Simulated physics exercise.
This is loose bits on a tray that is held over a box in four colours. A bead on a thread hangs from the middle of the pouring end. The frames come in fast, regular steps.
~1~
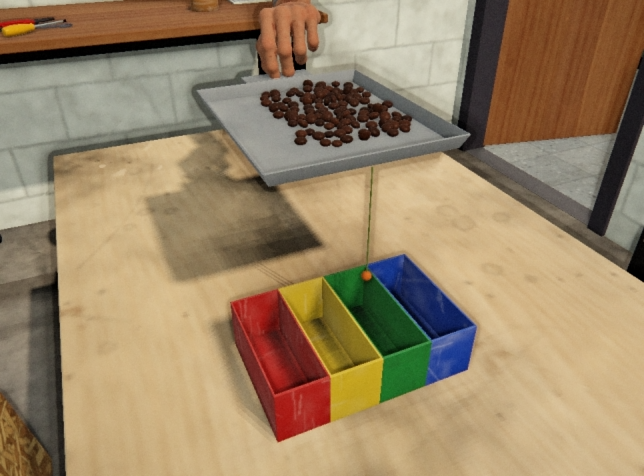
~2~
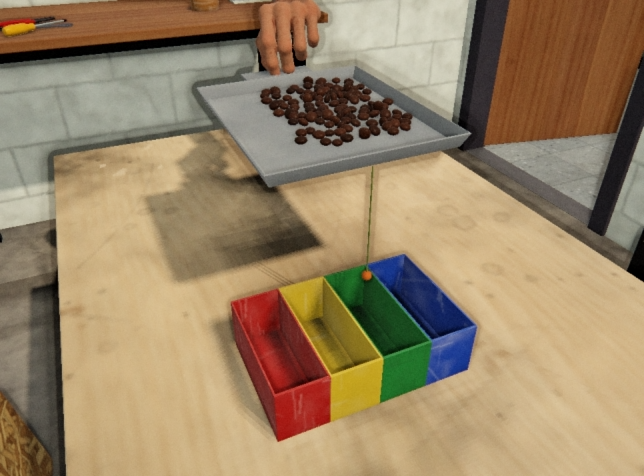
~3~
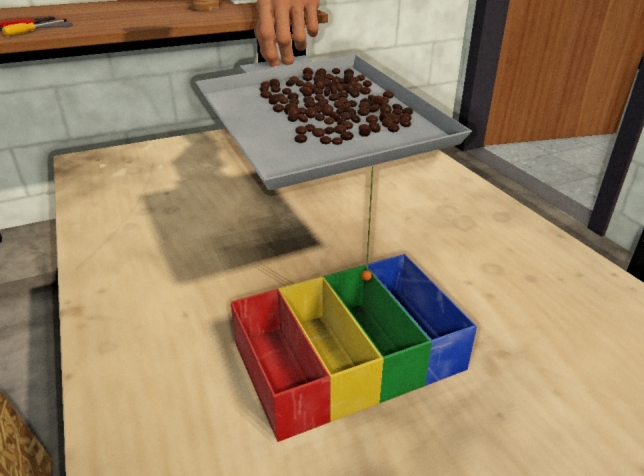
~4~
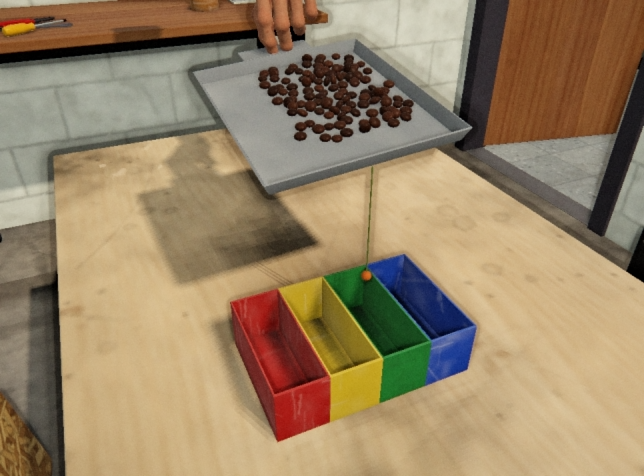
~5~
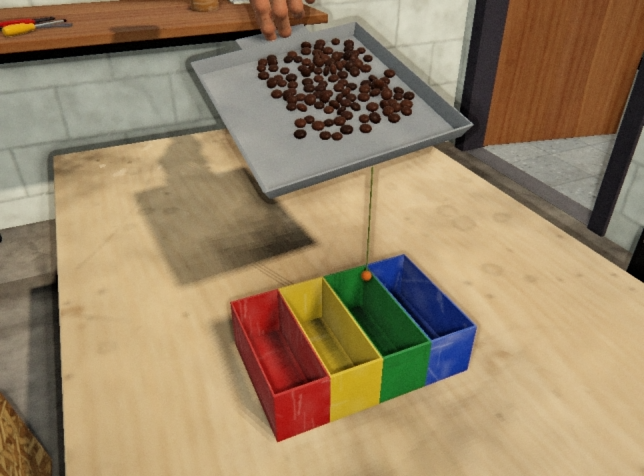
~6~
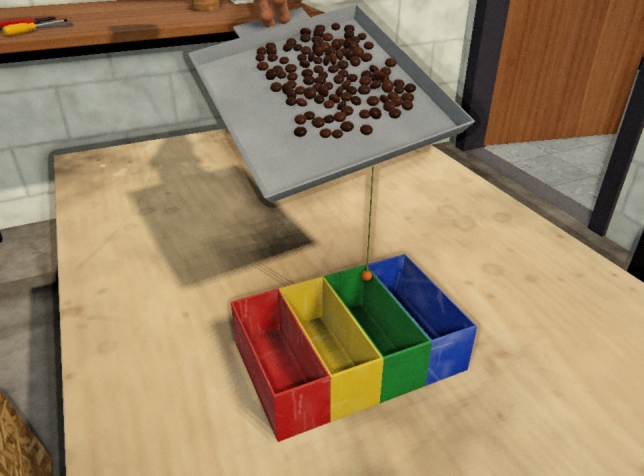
A hand grips the far edge of a grey square tray of small dark brown pieces above a pale wooden table, seen from above in a room with whitish brick walls. Below sits an open box with red, yellow, green and blue compartments, an orange bead hanging over it on a thread. The tray gradually tilts, its far side rising and near-left corner dipping slightly, while the camera stays still.
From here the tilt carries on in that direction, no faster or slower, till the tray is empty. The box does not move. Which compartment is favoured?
It favours the red compartment.
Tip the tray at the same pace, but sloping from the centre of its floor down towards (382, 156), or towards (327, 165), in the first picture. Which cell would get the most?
One: That blue cell. Two: Red.
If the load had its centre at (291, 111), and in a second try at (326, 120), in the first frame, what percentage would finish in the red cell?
First some 60, then 60 per cent.
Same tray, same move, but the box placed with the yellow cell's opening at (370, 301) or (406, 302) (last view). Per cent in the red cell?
About 30 and 0 per cent.
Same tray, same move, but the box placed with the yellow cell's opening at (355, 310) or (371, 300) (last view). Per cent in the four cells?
First some 50, then 20 per cent.
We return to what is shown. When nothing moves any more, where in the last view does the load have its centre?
Close to (289, 376).
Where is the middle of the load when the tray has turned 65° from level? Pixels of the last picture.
Near (290, 204).
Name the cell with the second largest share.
Second comes yellow.
Just after the last frame, tray tipped steeply; roughly two thirds on the tray; just a few in the red cell; roughly a third falling or outside the box.
A moment on, tray tipped past a quarter turn; roughly two thirds in the red cell; roughly a quarter in the yellow cell; about a tenth falling or outside the box.
Further on, tray tipped past a quarter turn; roughly two thirds in the red cell; roughly a quarter in the yellow cell; about a tenth falling or outside the box.
When it is over, tray tipped past a quarter turn; roughly two thirds in the red cell; roughly a quarter in the yellow cell; not one in the green cell; not one in the blue cell; about a tenth outside the box.
